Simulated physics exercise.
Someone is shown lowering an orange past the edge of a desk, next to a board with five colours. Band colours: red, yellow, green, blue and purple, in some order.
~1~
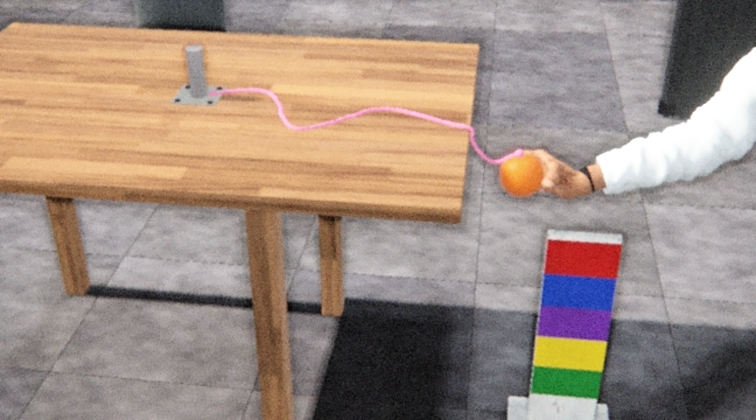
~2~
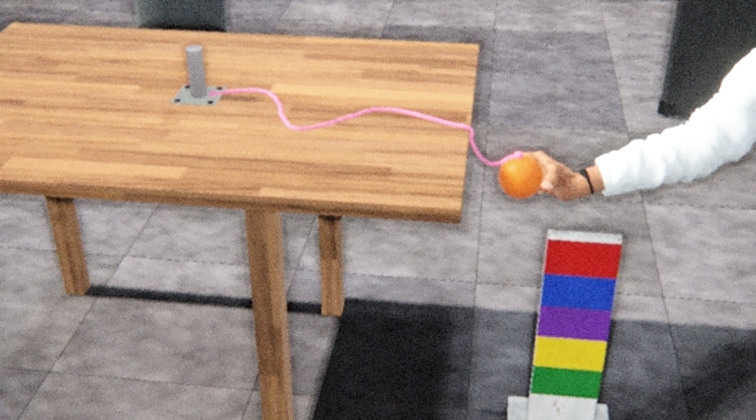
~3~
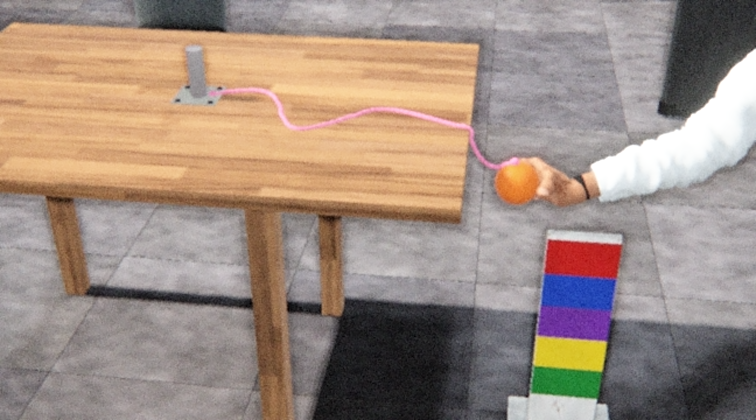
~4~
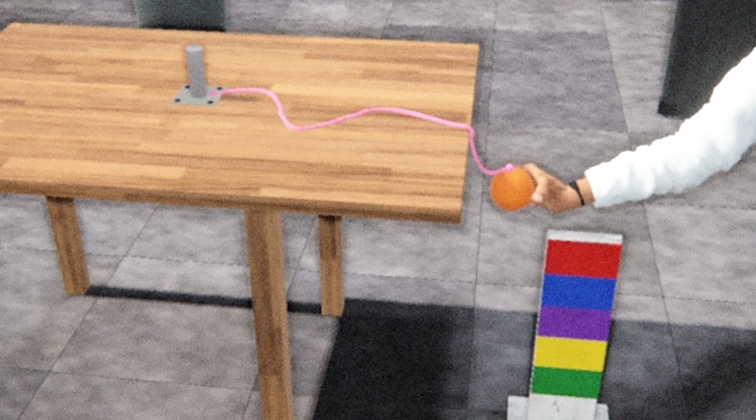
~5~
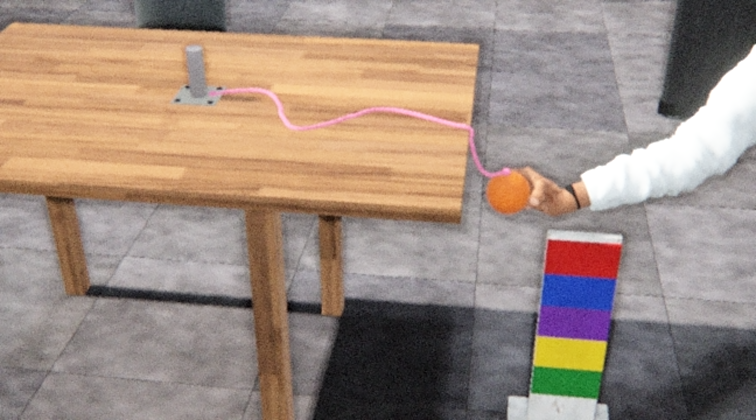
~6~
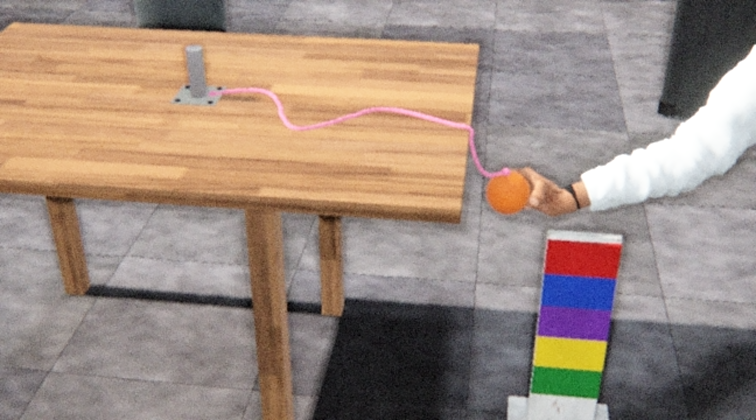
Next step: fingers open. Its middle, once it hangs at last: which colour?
Colour: Blue.
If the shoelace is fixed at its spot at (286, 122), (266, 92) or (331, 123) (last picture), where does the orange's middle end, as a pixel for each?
It comes to rest around (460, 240), (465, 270) and (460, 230) respectively.
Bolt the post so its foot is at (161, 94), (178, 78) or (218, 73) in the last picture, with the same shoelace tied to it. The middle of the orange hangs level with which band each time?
In turn, red, then red, then blue.
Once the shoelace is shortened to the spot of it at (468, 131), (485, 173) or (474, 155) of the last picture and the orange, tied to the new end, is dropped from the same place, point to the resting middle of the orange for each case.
The three cuts give roughly (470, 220), (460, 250) and (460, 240) respectively.
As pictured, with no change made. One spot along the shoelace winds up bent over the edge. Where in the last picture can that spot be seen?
Approximately at (405, 112) in the final frame.
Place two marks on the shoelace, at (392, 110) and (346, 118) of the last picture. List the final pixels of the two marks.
(463, 119) and (410, 114).
Soon after, orange near (451, 265); level with blue.
After that, orange near (474, 263); level with blue.
In the end, orange near (469, 270); level with blue. At blue.
